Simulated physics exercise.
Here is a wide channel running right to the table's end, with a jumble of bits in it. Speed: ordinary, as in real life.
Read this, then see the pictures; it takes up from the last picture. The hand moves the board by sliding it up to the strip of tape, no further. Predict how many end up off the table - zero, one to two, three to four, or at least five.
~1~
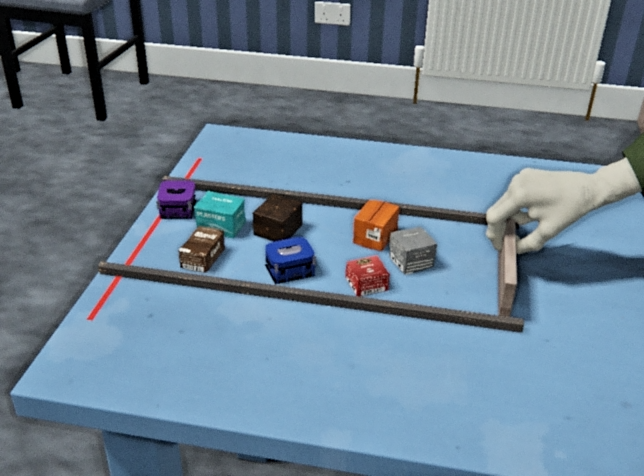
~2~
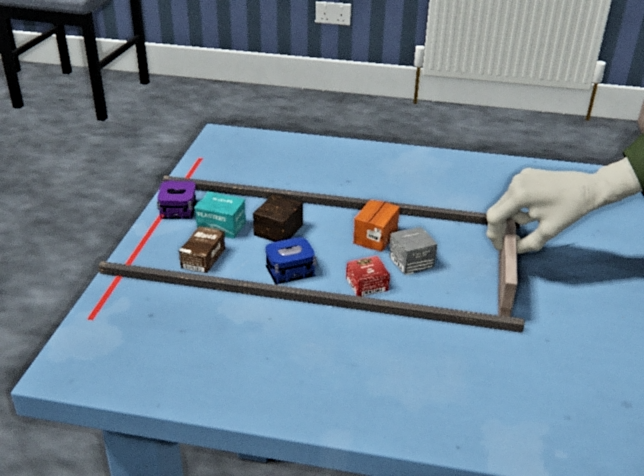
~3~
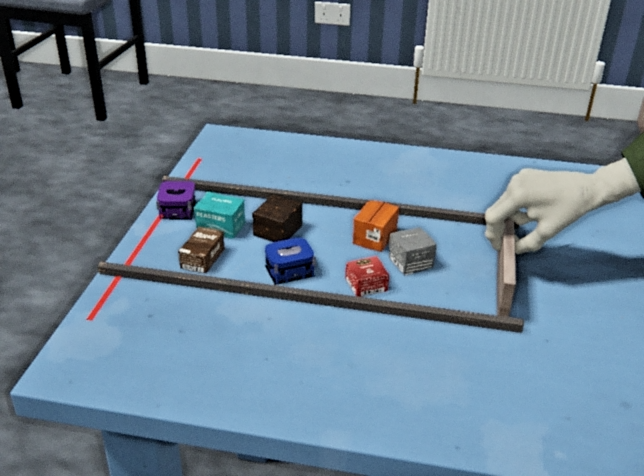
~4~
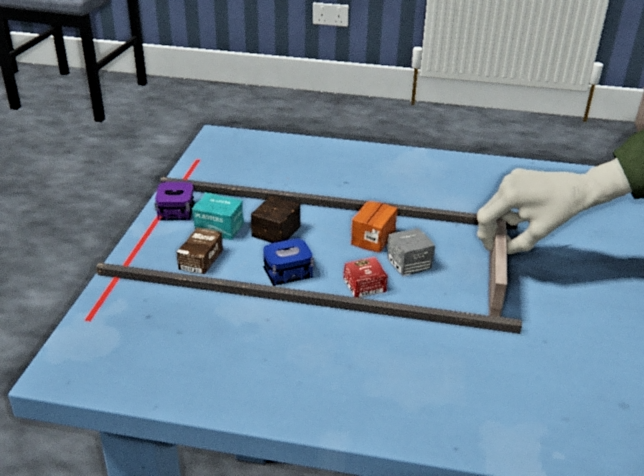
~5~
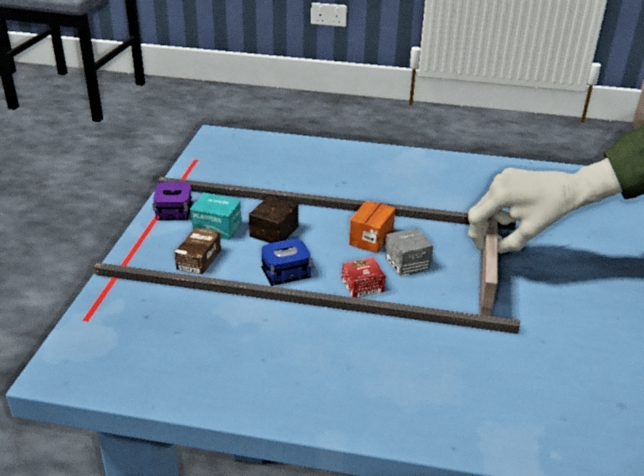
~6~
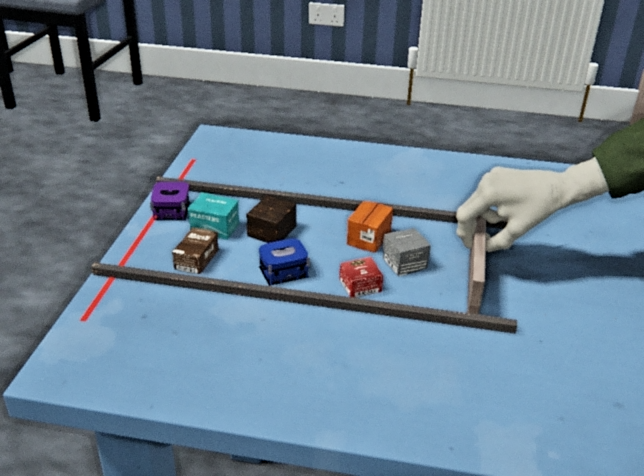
At least five end up off the table.
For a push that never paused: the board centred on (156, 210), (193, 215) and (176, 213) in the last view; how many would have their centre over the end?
Counts per position: 5 / 3 / 4.
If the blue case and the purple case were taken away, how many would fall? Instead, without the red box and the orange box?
First try 3, second try 4.
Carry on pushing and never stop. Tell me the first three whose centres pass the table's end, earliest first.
Purple case, turquoise box, brown box.
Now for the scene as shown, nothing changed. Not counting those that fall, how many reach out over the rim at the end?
So the number is 3.
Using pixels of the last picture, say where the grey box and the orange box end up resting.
In the last picture they sit at about (132, 212) and about (148, 185).
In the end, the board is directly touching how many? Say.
3 are in contact with it.
Soon after, none off yet; purple case at rest near (171, 201); brown box at rest near (196, 250); turquoise box at rest near (214, 216).
Then, none off yet; purple case moved a little near (153, 200); brown box moved about its own width near (147, 247); turquoise box moved about its own width near (155, 220).
At rest, the number that fall off is five or more; fallen, blue case, black block, turquoise box, brown box and purple case.
